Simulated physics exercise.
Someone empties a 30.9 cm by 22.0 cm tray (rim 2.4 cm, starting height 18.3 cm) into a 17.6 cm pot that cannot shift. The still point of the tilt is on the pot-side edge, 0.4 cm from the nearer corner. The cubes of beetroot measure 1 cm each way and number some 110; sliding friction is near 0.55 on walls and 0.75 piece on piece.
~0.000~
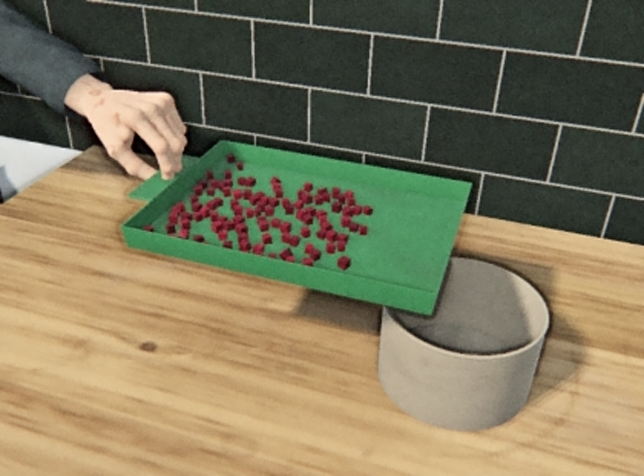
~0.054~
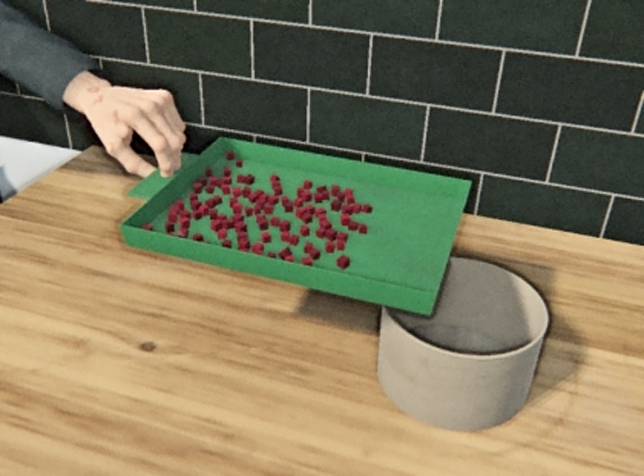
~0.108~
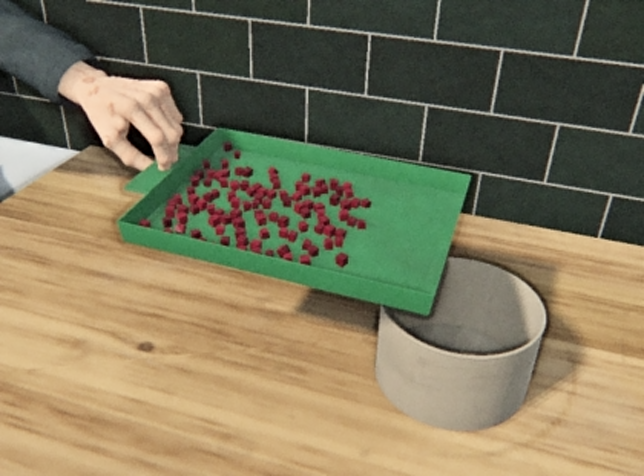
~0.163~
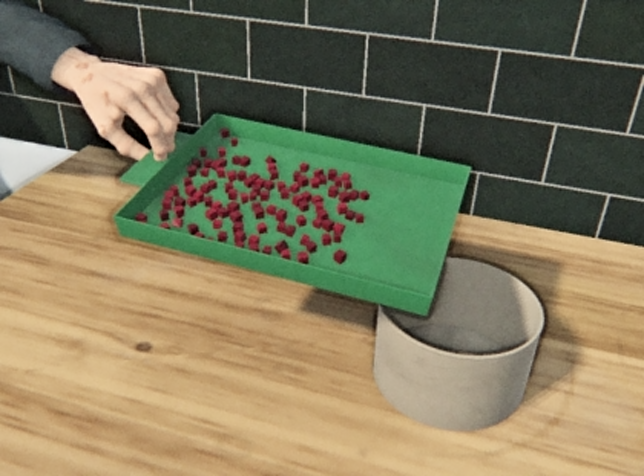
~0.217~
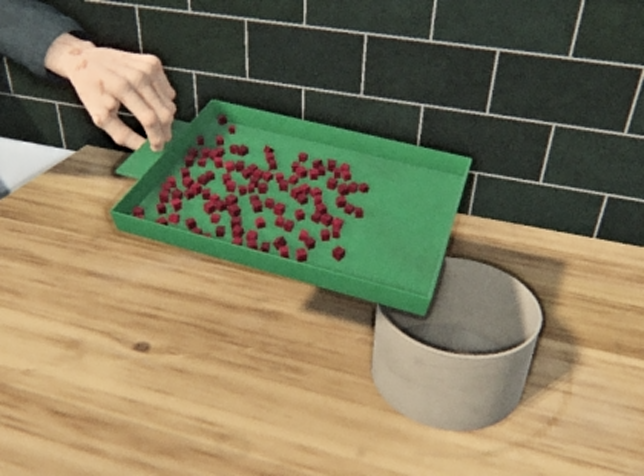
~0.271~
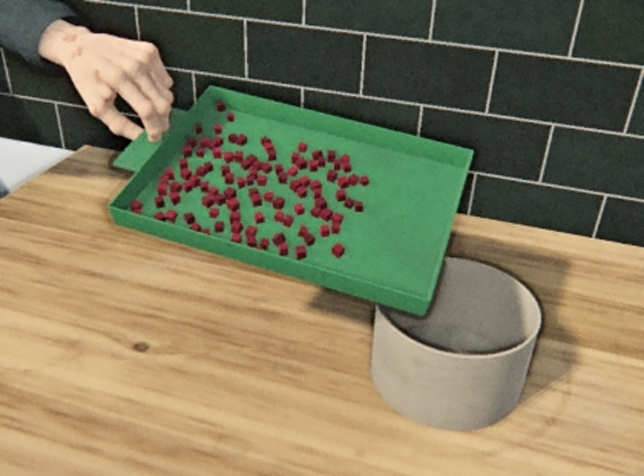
Green tray of small dark red cubes tilting gradually as a hand raises its left end above a wooden counter beside a grey pot.
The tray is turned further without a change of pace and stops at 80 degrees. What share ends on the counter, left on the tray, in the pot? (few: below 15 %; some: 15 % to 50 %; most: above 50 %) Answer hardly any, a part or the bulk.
Counter: A part, tray: The bulk, pot: Hardly any.
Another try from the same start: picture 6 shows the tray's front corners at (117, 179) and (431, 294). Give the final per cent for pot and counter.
Pot 10, counter 25.
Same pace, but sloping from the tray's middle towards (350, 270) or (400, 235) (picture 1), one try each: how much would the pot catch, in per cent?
About 0 and 30 per cent.
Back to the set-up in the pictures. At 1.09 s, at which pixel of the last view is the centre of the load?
Around (311, 263).
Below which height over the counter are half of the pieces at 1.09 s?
About 24 cm.
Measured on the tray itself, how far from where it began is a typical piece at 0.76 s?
Some 5 cm.
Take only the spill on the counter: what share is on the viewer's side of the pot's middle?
Roughly 100 per cent.
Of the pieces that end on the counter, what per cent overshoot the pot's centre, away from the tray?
Roughly 60 per cent.
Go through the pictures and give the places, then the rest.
The first picture shows tray tilt 0 degrees, front corners at (124, 226) and (433, 292); middle of the pieces at (258, 212); pot at (465, 302).
The second picture shows tray tilt 1 degrees, front corners at (123, 224) and (433, 293); middle of the pieces at (257, 210).
The third picture shows tray tilt 3 degrees, front corners at (121, 221) and (431, 294), lowest corner right front; middle of the pieces at (255, 205).
The fourth picture shows tray tilt 7 degrees, front corners at (117, 215) and (429, 295), lowest corner right front; middle of the pieces at (253, 196).
The fifth picture shows tray tilt 10 degrees, front corners at (114, 210) and (428, 296), lowest corner right front; middle of the pieces at (251, 189).
The sixth picture shows tray tilt 14 degrees, front corners at (111, 206) and (427, 298), lowest corner right front; middle of the pieces at (250, 181); pot at (457, 302). The tray's pace is about 65 degrees a second.
After 0.76 s, tilt 45 degrees; the tray holds 100 %, the pot 0 %.
After 1.09 s, tilt 66 degrees; the tray holds 85 %, the pot 0 %.
Then, at 1.51 s, tilt 80 degrees; the tray holds 75 %, the pot 0 %.
By 3.1 s all is still; counter 30 %, tray 70 %, pot 0 %.
